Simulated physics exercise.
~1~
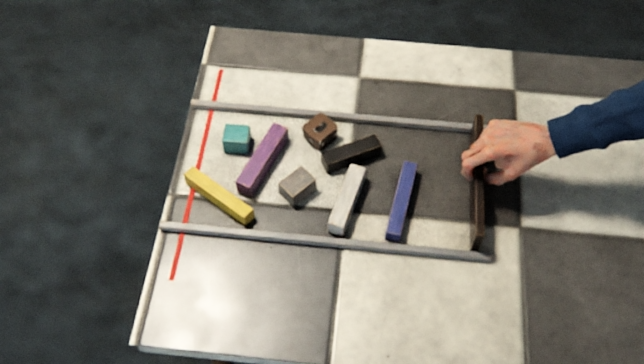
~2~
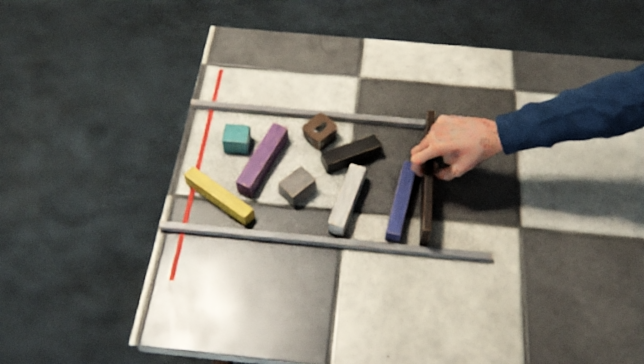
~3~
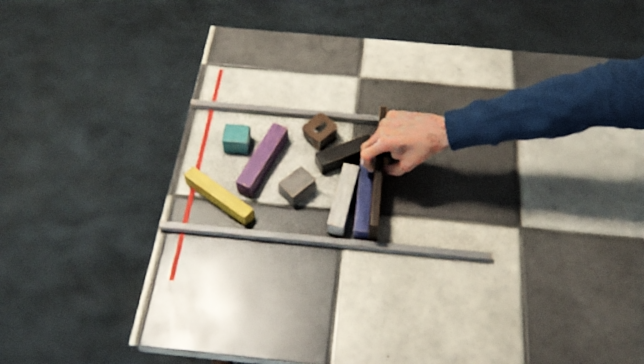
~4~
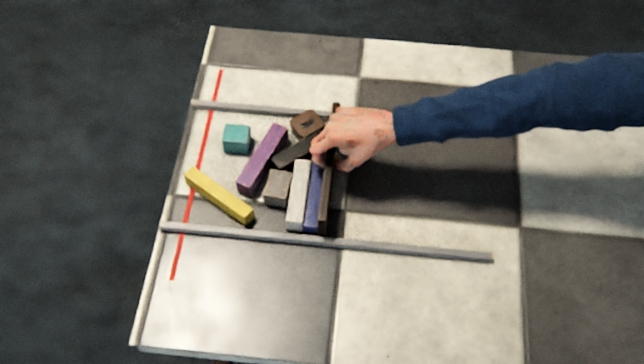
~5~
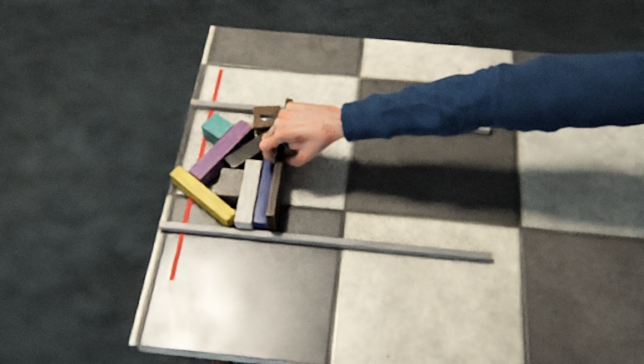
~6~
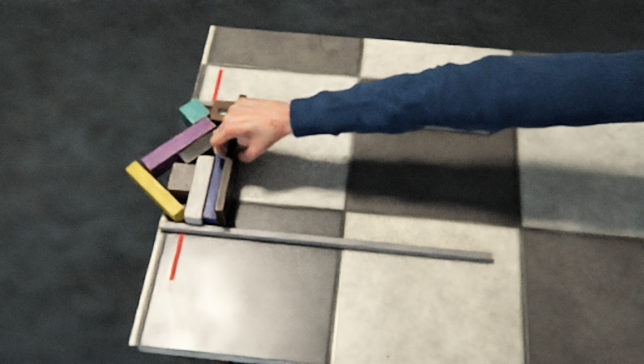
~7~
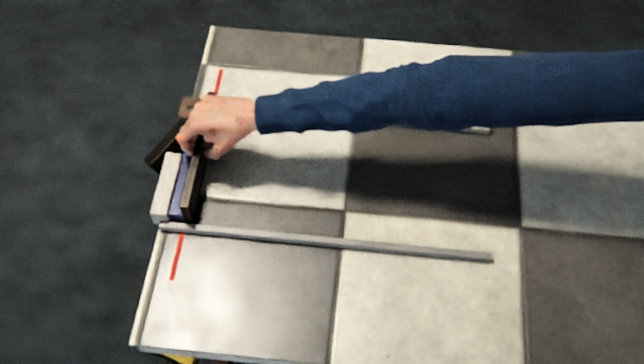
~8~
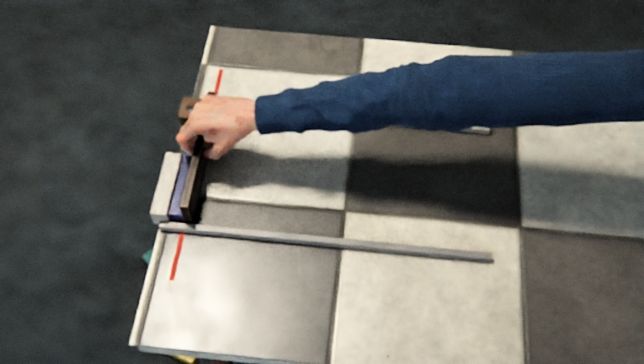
A hand slides a board left, sweeping coloured blocks together until five drop off the edge.
